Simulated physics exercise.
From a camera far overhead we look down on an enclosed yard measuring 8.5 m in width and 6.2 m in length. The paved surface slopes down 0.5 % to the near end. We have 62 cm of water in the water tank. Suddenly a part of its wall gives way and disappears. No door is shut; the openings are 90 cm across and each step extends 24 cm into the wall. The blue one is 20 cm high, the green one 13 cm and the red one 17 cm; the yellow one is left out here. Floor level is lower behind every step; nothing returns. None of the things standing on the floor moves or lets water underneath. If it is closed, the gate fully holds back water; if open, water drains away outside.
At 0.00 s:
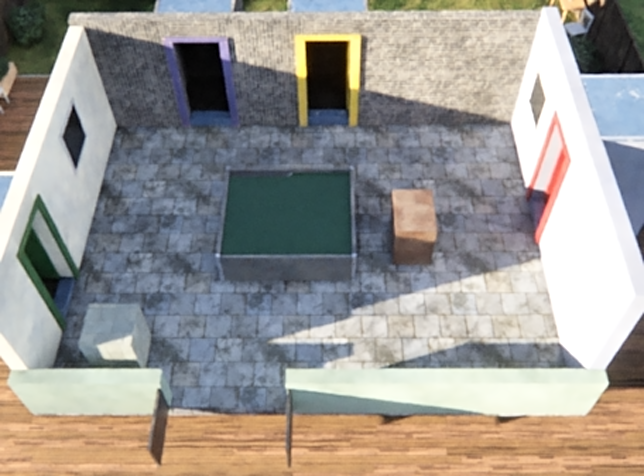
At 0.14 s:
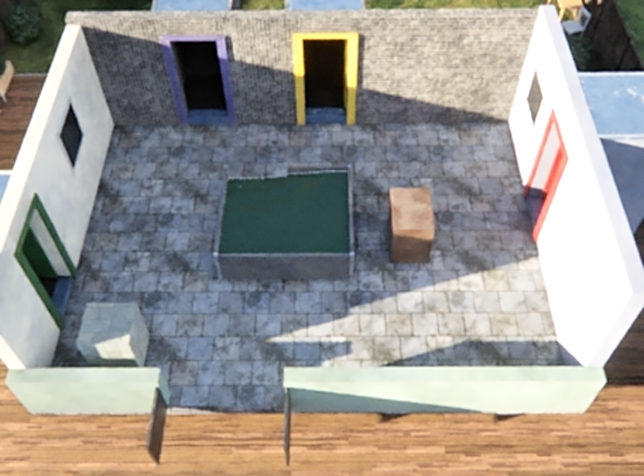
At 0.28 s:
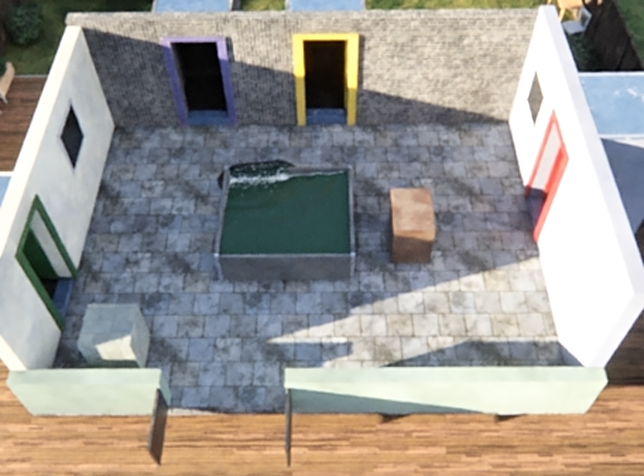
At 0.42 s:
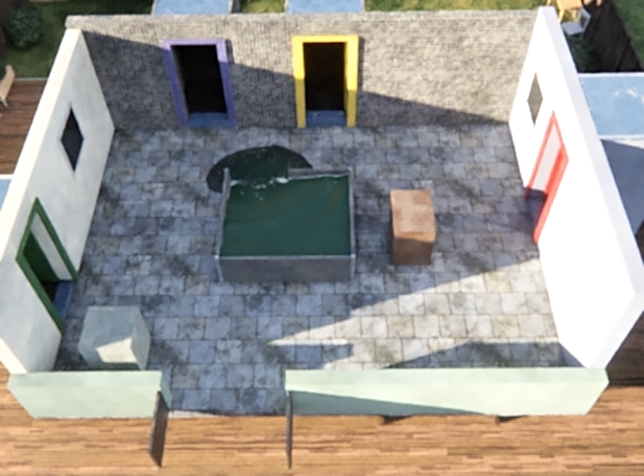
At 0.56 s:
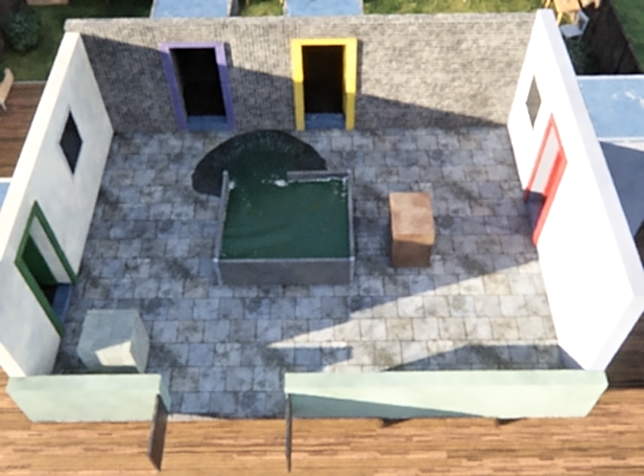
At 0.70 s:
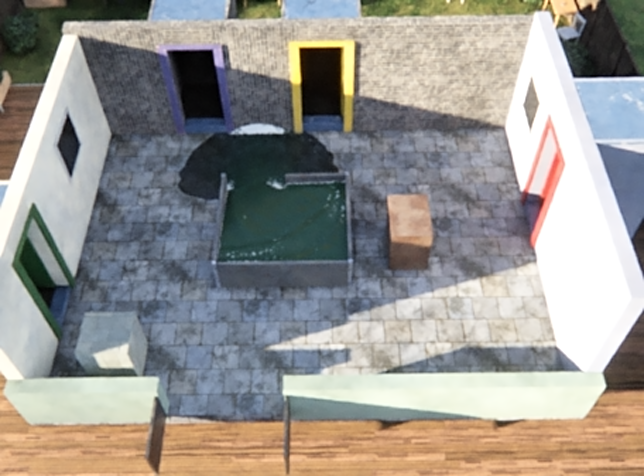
An enclosed paved yard with pale side walls and a rough grey back wall is seen from high overhead. A tank of dark green water sits near the middle, a brown block to its right, a pale block at lower left, with purple and yellow doorways behind, green left, red right. Part of the tank's far wall vanishes and water pours out, spreading a dark patch backward across the paving.
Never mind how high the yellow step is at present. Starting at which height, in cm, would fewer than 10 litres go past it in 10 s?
Starting at roughly 15 cm.
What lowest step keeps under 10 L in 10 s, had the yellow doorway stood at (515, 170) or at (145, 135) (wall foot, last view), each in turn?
About 10.5 cm, then about 20 cm.
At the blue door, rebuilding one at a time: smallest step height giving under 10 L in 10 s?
Roughly 26 cm at the blue door.
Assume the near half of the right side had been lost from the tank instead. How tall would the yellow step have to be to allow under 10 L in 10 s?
I'd say close to 9.5 cm.
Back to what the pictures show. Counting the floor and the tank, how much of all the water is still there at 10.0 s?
Water still present: Approx. 94 %.
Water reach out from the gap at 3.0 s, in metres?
Front distance: Approx. 5.6 m.
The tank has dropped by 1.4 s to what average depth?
Roughly 45 cm.
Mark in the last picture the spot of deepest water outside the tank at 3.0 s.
Around (110, 142).
After 1.4 s water covers 15 % of the floor, deepest (38 cm) near (253, 134); 17 cm at the yellow door, 0 litres in over its 23 cm step.
After 3.0 s water covers 35 % of the floor, deepest (32 cm) near (110, 142); 16 cm at the yellow door, 0 litres in over its 23 cm step.
After 10.0 s water covers 95 % of the floor, deepest (12 cm) near (356, 399); 5 cm at the yellow door, 0 litres in over its 23 cm step.
At the yellow door as built, the water arrived by 0.9 s and peaked near 18 cm at 2.2 s.
With a step of 14 cm, 15 litres would have come in within the 10 s; with 16.5 cm, 6 litres. So under 10 litres takes about 15 cm.
